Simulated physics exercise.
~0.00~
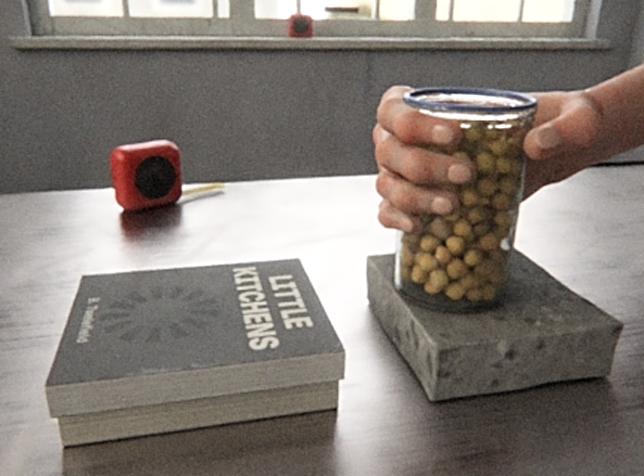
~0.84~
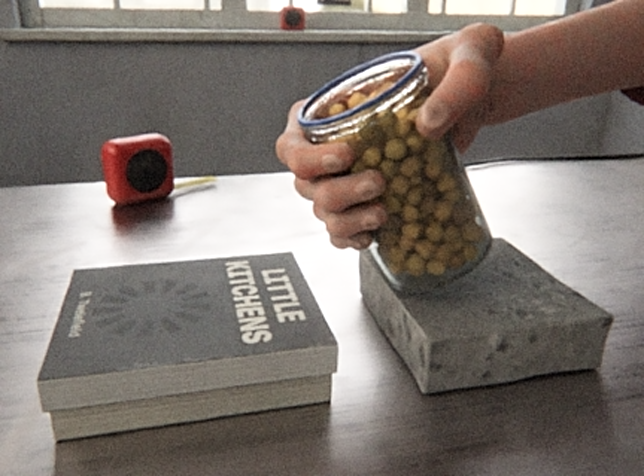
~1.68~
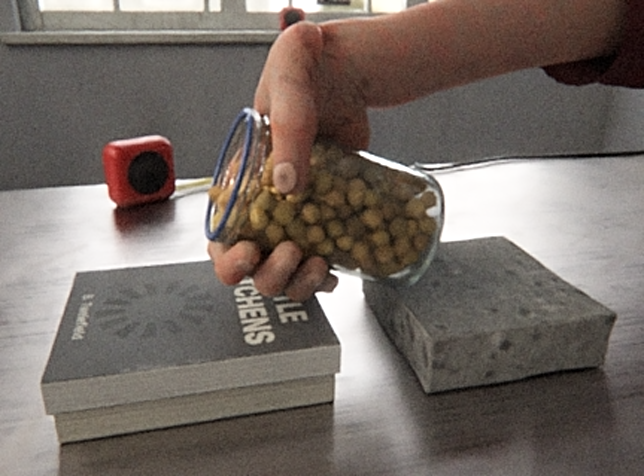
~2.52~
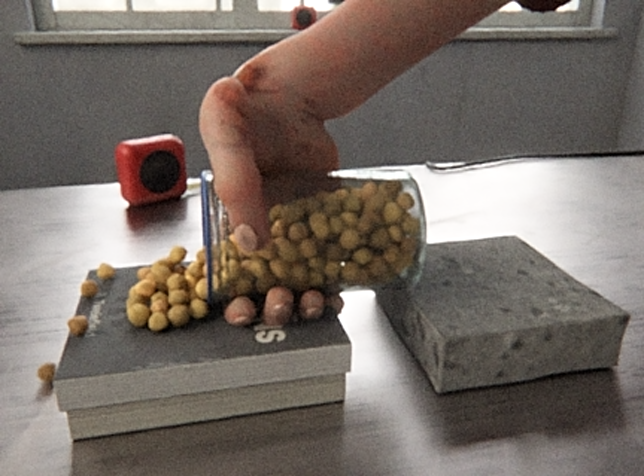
A hand lifted an open glass jar of dried chickpeas off a gray stone block, tipped it onto its side to the left and rested it on a stack of books, where some of the chickpeas spilled out across the top cover.
